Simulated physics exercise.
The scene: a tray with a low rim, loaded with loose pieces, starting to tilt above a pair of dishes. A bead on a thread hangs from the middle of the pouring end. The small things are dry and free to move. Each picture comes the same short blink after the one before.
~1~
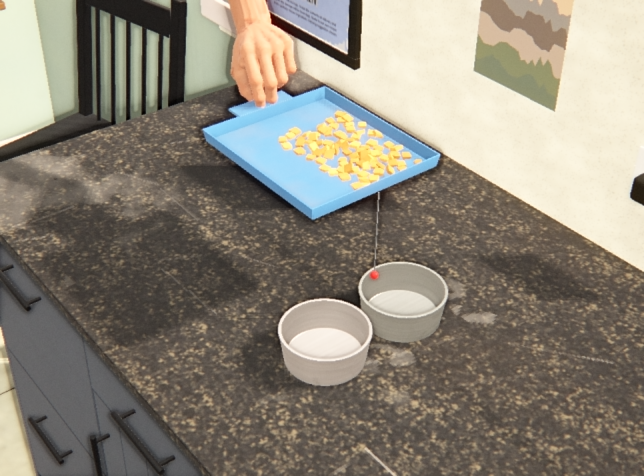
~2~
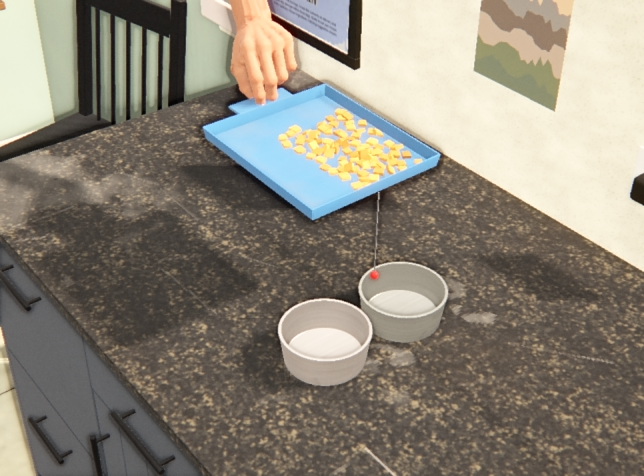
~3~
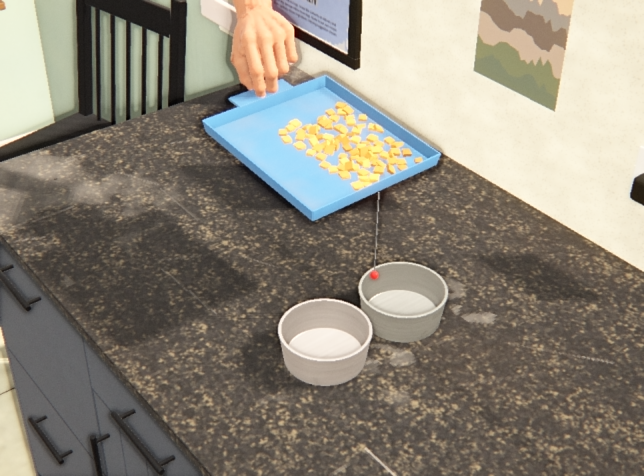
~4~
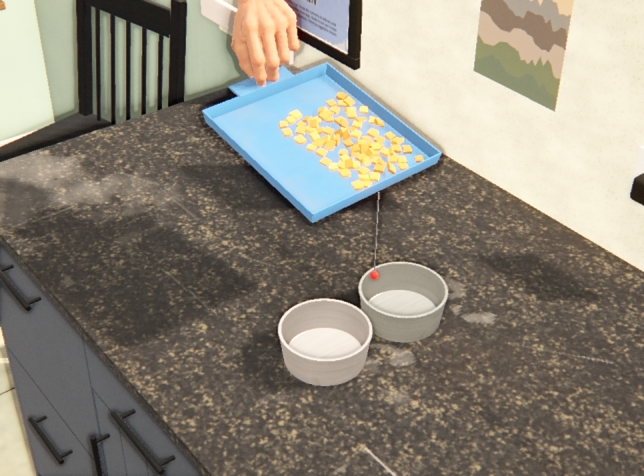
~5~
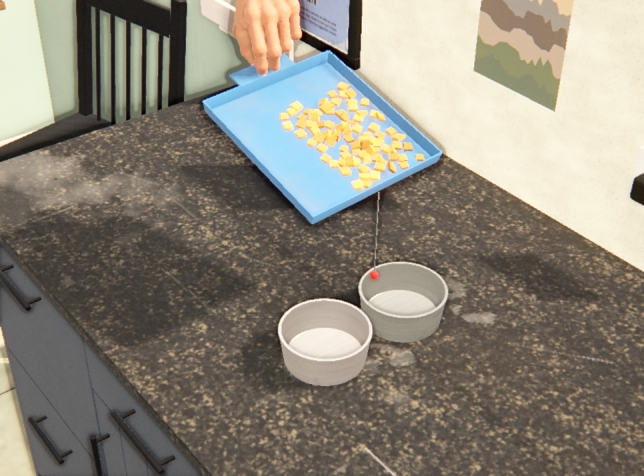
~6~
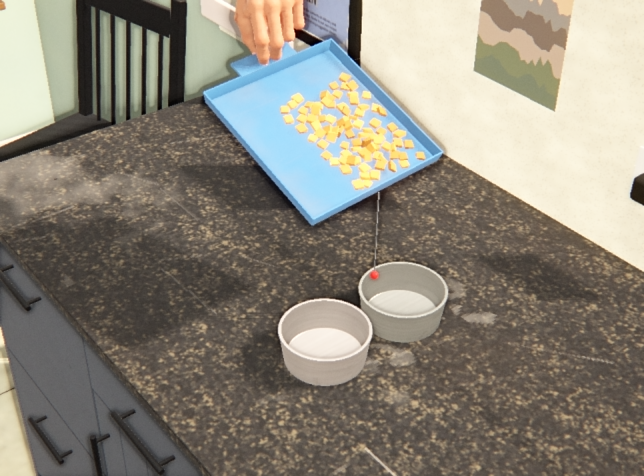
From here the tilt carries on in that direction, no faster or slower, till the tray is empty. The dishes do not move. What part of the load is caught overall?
Caught overall: Over half.
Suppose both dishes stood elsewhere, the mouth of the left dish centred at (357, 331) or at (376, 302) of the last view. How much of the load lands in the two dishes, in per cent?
About 80 and 60 per cent.
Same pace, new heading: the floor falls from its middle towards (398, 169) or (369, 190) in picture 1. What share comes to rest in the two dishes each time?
First some 20, then 80 per cent.
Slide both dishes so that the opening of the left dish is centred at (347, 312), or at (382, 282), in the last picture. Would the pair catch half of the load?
At the first place over half, at the second under half.
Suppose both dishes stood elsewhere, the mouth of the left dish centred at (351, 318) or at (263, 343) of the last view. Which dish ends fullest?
In turn: Left; the right one.
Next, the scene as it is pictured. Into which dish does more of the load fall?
It is the left-hand dish.
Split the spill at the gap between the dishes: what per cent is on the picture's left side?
It comes to 30 per cent or so.
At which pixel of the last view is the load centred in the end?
Close to (352, 348).
Just after the last frame, tray tipped steeply; every one on the tray.
A moment on, tray tipped past a quarter turn; the larger part on the tray; about a tenth in the left dish; just a few in the right dish; just a few outside both; about a tenth in the air.
Further on, tray tipped past a quarter turn; roughly half in the left dish; roughly a quarter in the right dish; roughly a quarter outside both.
When it is over, tray tipped past a quarter turn; roughly half in the left dish; roughly a quarter in the right dish; roughly a quarter outside both.
